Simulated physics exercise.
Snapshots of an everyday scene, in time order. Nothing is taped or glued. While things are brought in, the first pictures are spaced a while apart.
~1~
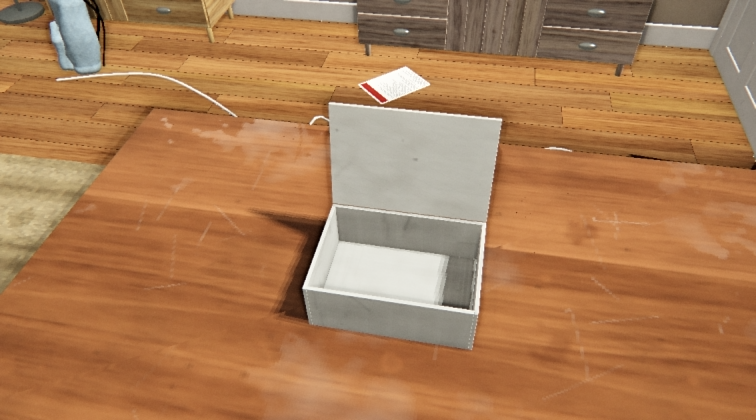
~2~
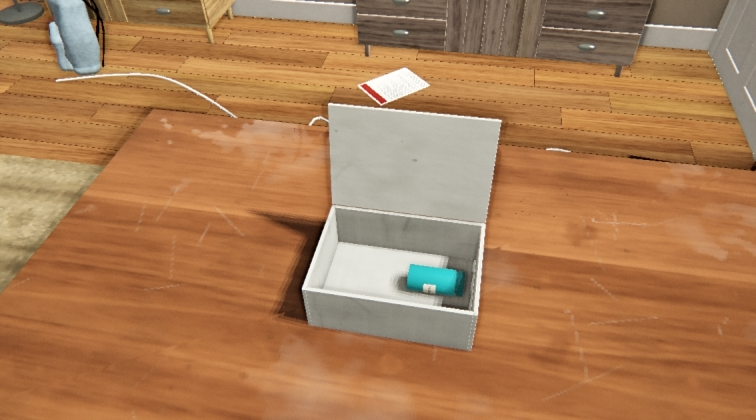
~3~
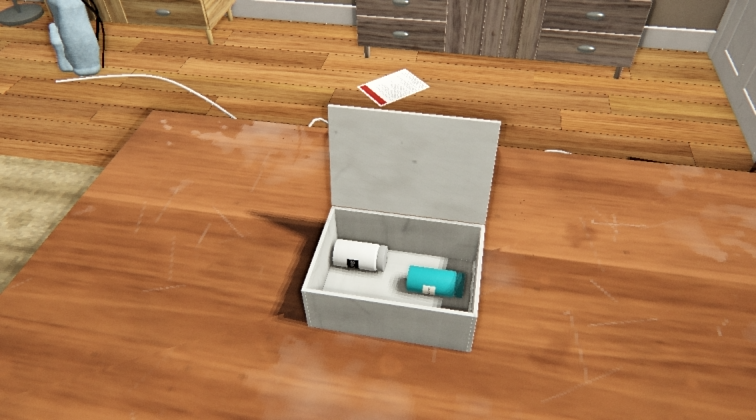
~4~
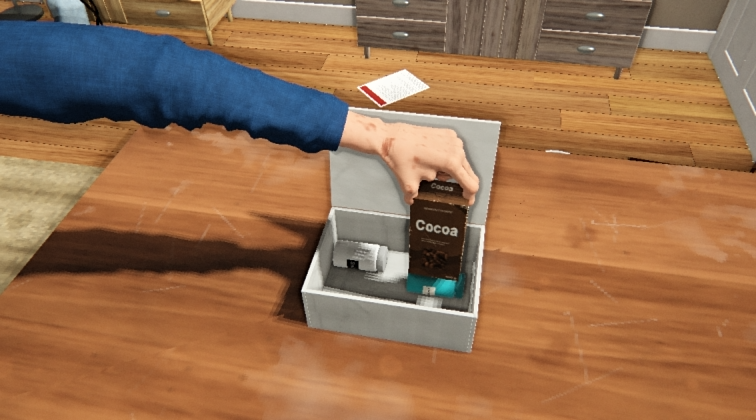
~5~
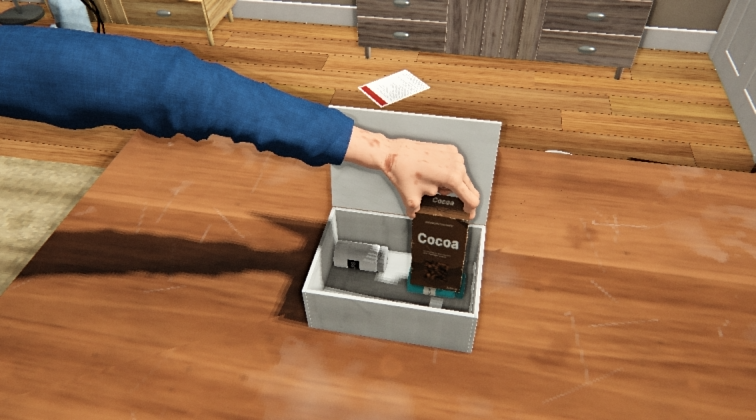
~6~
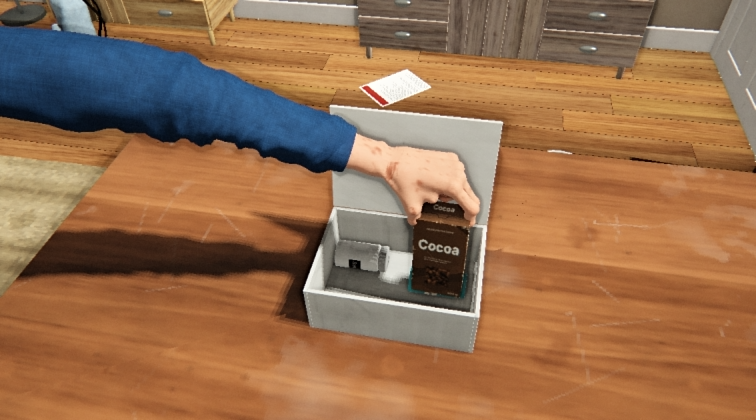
At first, an open, empty grey box sits on a wooden table, and then a turquoise shaker appears inside on the right, followed by a white container on the left. A blue-sleeved arm reaches in from the left, holding a brown cocoa packet upright, and lowers it slightly into the box's right side.
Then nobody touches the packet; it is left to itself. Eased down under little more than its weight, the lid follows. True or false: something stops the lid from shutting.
True.
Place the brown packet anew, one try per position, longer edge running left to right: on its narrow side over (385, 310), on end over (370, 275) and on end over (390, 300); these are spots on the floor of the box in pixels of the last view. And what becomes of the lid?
With the first placement it closes properly, with the second it doesn't close, and with the third it doesn't close.
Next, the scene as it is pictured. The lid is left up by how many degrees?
About 18°.
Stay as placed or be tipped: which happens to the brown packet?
Well, the brown packet ends up skewed.
Then, 0.40 s later than the last frame, brown packet tilted by 48° near (436, 286); turquoise shaker moved about its own width.
Then, 1.50 s later than the last frame, lid 70° above the rim; brown packet tilted by 47° near (436, 287); turquoise shaker moved about its own width.
Then, 1.80 s later than the last frame, lid 31° above the rim; brown packet tilted by 47° near (436, 287); turquoise shaker moved about its own width.
When it is over, lid 18° above the rim; lying over in the box, brown packet; moved from the start, turquoise shaker; white shaker as before. End places, in pixels of the last picture, brown packet near (436, 287).
